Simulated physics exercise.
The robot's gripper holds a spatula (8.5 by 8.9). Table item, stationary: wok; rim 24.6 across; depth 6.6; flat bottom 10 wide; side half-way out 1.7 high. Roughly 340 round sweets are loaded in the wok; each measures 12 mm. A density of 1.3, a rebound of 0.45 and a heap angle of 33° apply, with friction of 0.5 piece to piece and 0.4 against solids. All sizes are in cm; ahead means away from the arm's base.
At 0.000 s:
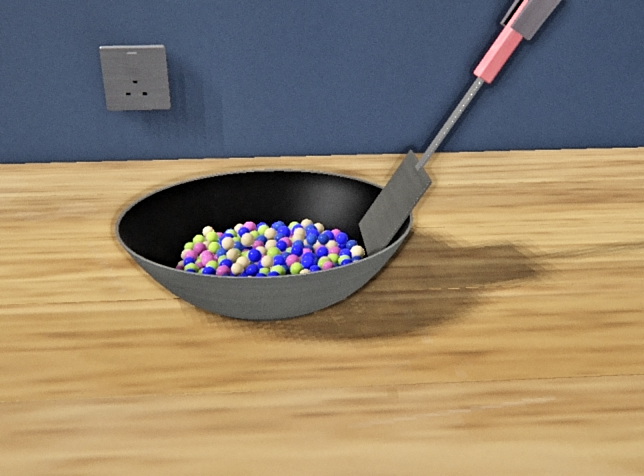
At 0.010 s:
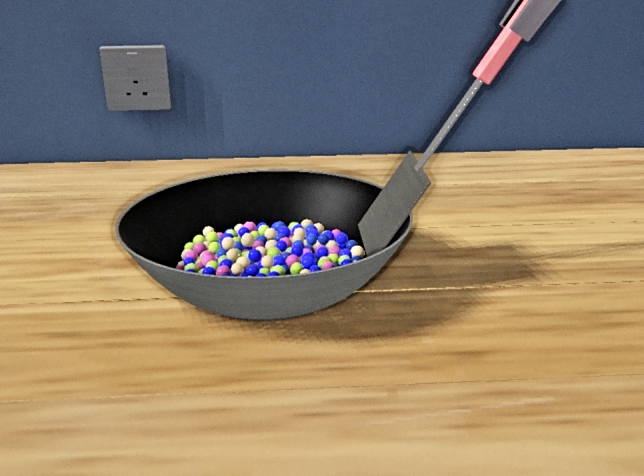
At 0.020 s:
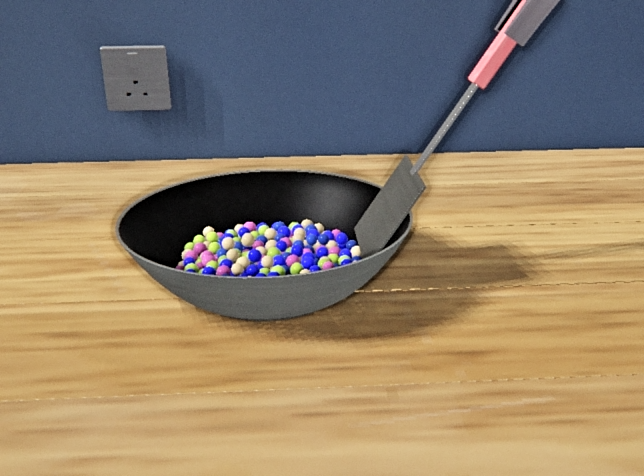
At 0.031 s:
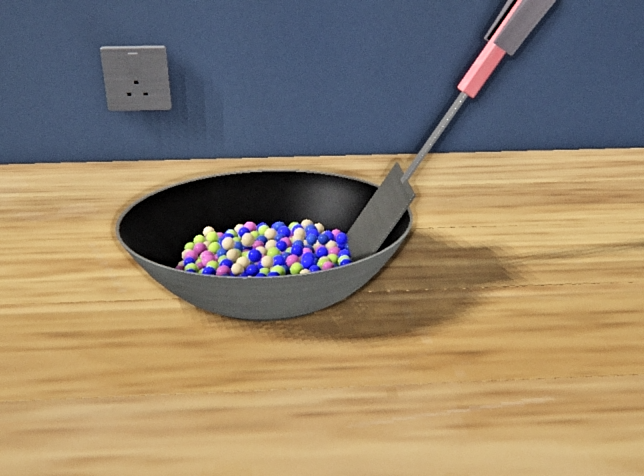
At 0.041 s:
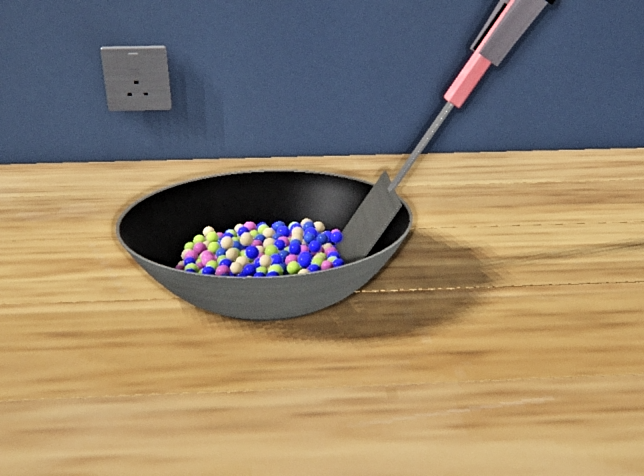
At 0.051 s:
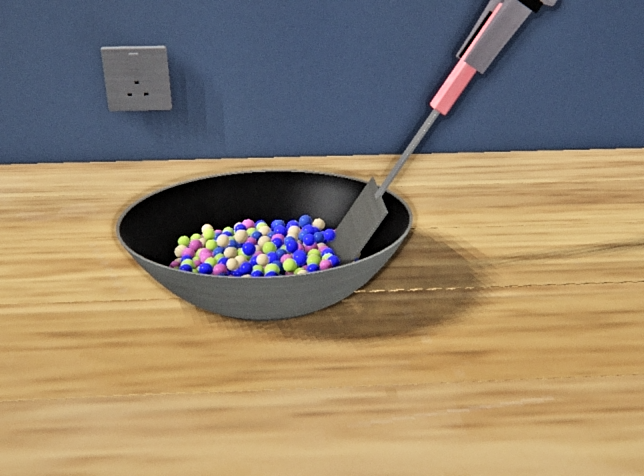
A dark grey wok holding a heap of small round sweets in blue, yellow-green, pink and cream sits on a light wooden surface, seen from slightly above. A grey spatula with a red section on its handle leans in from the upper right, before a blue wall with a grey socket at left. The spatula slides slowly down and leftward, nudging the sweets slightly left, while the view stays still.
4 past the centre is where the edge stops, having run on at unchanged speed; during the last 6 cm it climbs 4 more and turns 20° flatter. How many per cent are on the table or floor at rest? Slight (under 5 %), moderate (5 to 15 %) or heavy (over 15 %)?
Moderate.
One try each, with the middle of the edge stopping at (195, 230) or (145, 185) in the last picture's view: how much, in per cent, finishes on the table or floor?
About 25 and 60 per cent.
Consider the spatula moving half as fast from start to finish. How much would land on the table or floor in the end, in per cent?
About 0 per cent.
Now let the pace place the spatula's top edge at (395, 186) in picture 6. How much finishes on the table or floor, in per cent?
That share would be about 0 percent.
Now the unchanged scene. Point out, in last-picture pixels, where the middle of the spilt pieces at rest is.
Roughly (16, 292).
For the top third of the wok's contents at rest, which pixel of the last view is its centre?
(183, 245).
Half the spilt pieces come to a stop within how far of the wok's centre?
Looks like roughly 24 centimetres to me.
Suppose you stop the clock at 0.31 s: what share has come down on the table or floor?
Fraction noted: Close to 4 per cent.
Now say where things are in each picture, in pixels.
The first picture shows spatula top edge at (421, 165), sloping 57°; upper third of the load around (269, 255), from x 180 to 355, top at y 225; 345 in the wok.
The second picture shows spatula top edge at (420, 166), sloping 57°; upper third of the load around (269, 255), from x 180 to 355, top at y 225.
The third picture shows spatula top edge at (415, 170), sloping 57°; upper third of the load around (269, 255), from x 180 to 355, top at y 225.
The fourth picture shows spatula top edge at (406, 178), sloping 57°; upper third of the load around (269, 255), from x 180 to 355, top at y 225.
The fifth picture shows spatula top edge at (393, 187), sloping 57°; upper third of the load around (268, 254), from x 180 to 355, top at y 225.
The sixth picture shows spatula top edge at (380, 193), sloping 57°; upper third of the load around (260, 255), from x 175 to 355, top at y 220; 345 in the wok.
After 0.08 s, sloping 56°, highest piece 5 above the table; 345 in the wok.
After 0.10 s, sloping 49°, highest piece 7 above the table; 345 in the wok.
After 0.31 s, sloping 37°, highest piece 8 above the table; 319 in the wok, 17 on the table or floor, 9 on the blade or in flight.
After 1.36 s, sloping 37°, highest piece 6 above the table; 317 in the wok, 28 on the table or floor.
At rest, 317 in the wok, 28 on the table or floor. That is 8 % on the table or floor.
